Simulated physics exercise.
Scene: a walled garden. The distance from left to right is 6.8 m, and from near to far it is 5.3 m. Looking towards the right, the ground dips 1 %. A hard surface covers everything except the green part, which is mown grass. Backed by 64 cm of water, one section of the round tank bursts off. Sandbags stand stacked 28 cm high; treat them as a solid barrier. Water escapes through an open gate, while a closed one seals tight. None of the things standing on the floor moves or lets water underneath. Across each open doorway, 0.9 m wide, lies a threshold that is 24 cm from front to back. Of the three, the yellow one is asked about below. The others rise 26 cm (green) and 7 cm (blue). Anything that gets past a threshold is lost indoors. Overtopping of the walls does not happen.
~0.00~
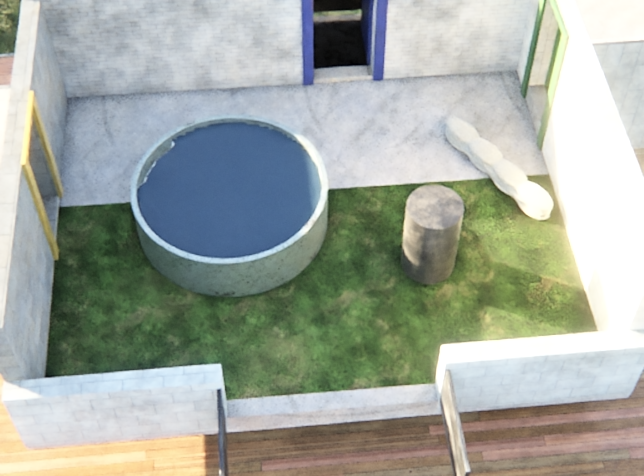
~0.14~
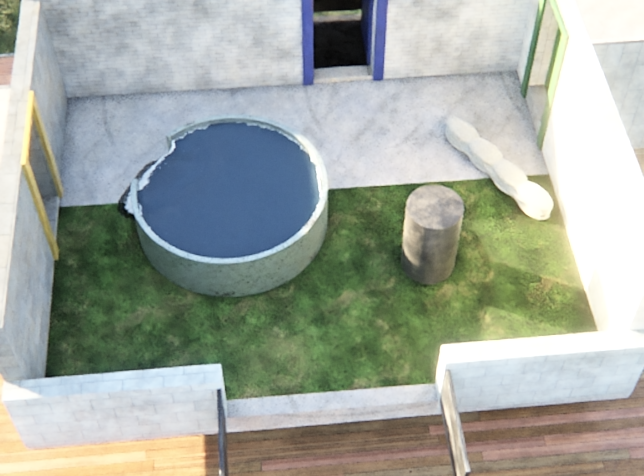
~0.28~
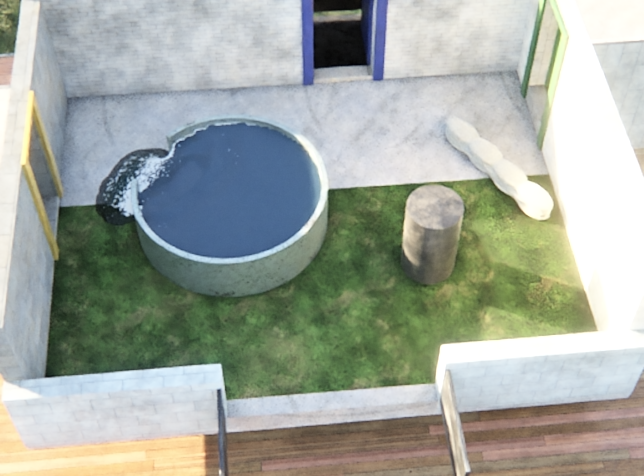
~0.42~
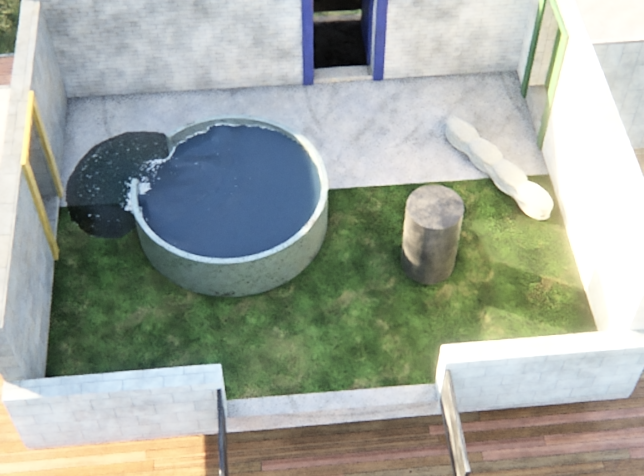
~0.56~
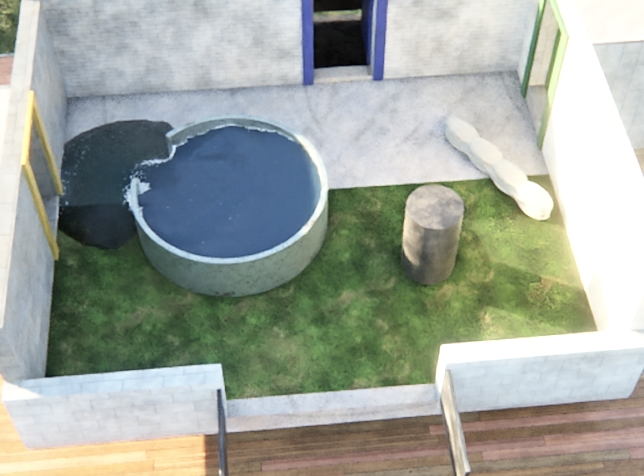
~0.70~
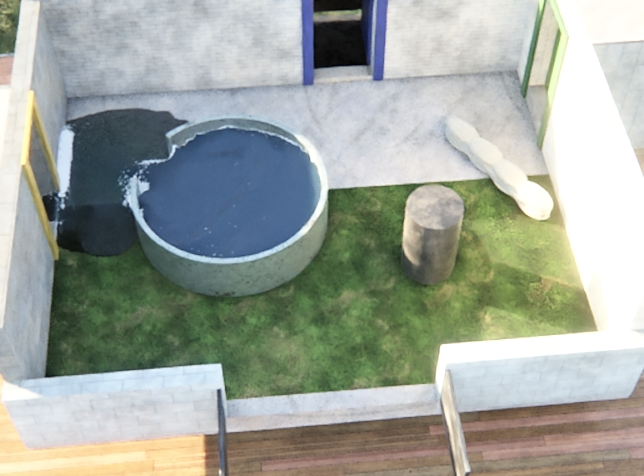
Dark water pouring from a gap in the round tank's left side, spreading across paving and grass to the yellow-framed doorway.
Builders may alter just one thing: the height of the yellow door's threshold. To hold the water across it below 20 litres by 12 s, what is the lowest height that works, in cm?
Close to 22 cm is just enough.
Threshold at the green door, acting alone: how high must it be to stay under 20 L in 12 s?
The green one would have to be about 13.5 cm high.
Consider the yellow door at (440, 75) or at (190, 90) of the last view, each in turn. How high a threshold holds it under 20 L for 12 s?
You'd want about 11.0 cm there first, then about 11.5 cm.
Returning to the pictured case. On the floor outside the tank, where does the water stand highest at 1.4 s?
Near (69, 101).
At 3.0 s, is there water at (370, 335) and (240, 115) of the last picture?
Taking them as asked: Spared, then awash.
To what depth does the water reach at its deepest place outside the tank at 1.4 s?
I'd estimate roughly 51 cm.
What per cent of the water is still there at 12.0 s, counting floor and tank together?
About 92 in every hundred.
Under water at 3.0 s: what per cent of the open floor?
I'd say near 35 percent is wet.
After 1.4 s water covers 15 % of the floor, deepest (51 cm) near (69, 101); 20 cm at the yellow door, 21 litres in over its 9 cm threshold.
After 3.0 s water covers 35 % of the floor, deepest (31 cm) near (93, 99); 15 cm at the yellow door, 98 litres in over its 9 cm threshold.
After 12.0 s water covers 95 % of the floor, deepest (14 cm) near (533, 191); 7 cm at the yellow door, 186 litres in over its 9 cm threshold.
At the yellow door as built, the water arrived by 0.7 s and peaked near 20 cm at 1.4 s.
With a threshold of 18.5 cm, 39 litres would have come in within the 12 s; with 25.5 cm, 8 litres. So under 20 litres takes about 22 cm.
